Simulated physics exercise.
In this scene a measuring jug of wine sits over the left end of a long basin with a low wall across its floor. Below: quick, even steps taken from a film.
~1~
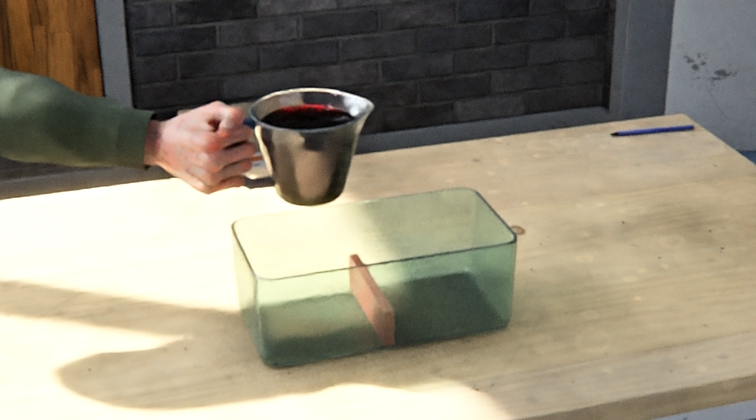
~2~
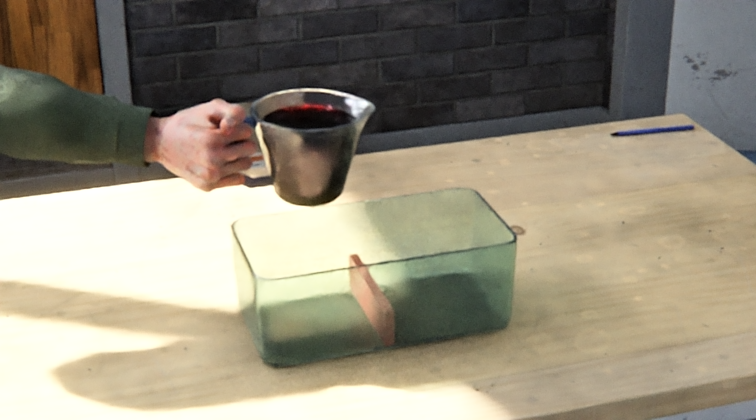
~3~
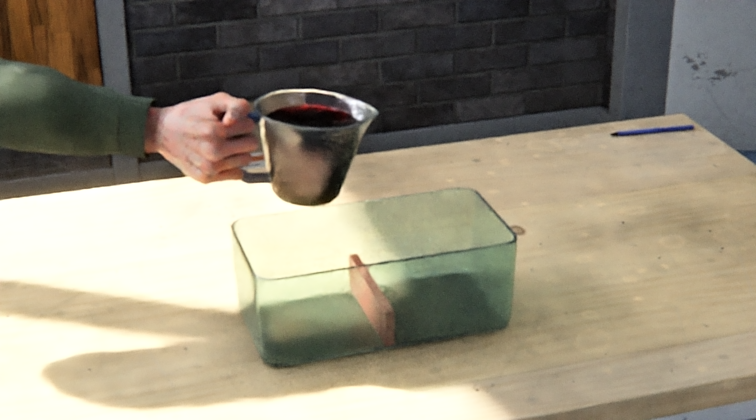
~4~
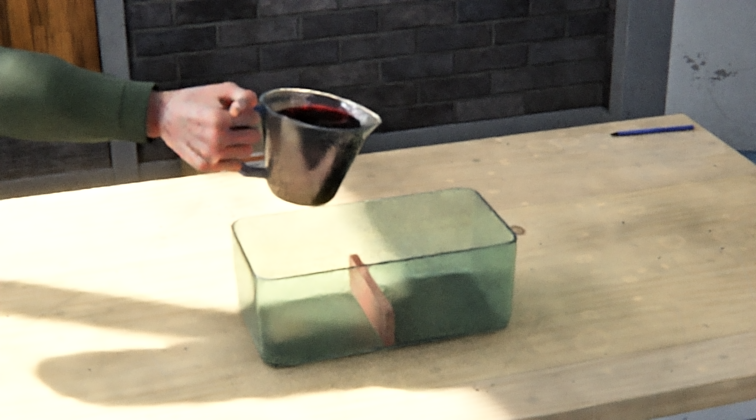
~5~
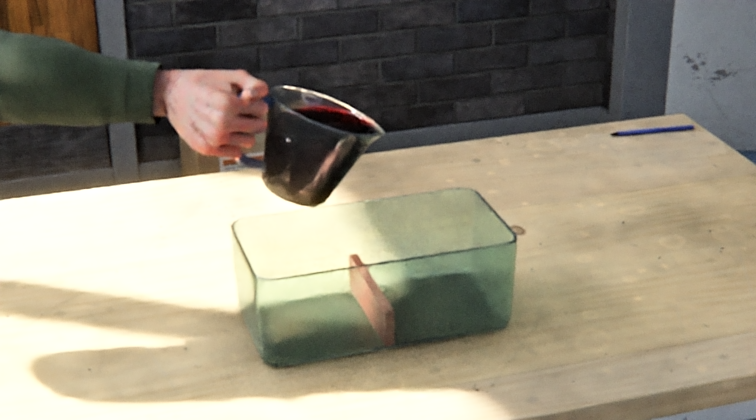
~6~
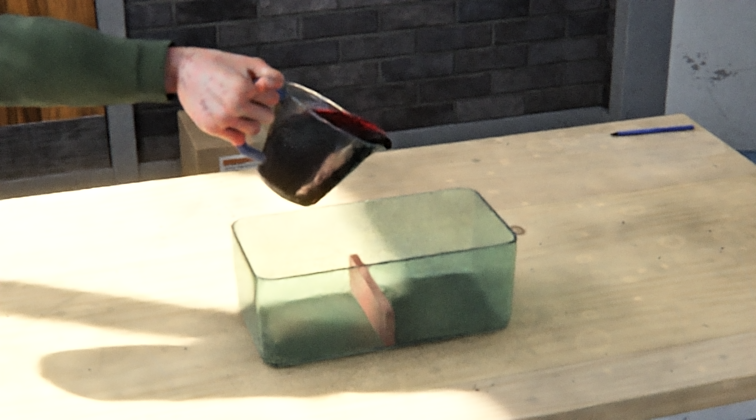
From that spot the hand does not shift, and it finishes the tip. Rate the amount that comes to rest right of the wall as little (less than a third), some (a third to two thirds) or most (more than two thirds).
Most.
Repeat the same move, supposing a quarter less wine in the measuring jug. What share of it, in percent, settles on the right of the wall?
About 85 in a hundred.
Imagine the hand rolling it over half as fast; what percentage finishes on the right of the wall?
Something like 95 in a hundred.
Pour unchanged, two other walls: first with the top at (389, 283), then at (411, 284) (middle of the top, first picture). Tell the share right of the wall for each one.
Roughly 65 % and then 40 %.
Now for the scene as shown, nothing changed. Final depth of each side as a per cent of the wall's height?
The left reaches some 10 %, the right about 50 %.
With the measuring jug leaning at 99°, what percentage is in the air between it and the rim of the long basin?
About 20 %.
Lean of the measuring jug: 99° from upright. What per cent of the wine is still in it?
30 per cent, roughly.
A moment on, the tilt is 99° and 29 per cent is still to pour, 0 is left of the wall and 52 right of it.
Next, the tilt is 115° and 1 per cent is still to pour, 11 is left of the wall and 86 right of it.
Then the tilt is 115° and 0 per cent is still to pour, 13 is left of the wall and 86 right of it.
Later the tilt is 115° and 0 per cent is still to pour, 13 is left of the wall and 86 right of it.
Finally, 13 per cent lies left of the wall, 86 right of it and 2 outside.
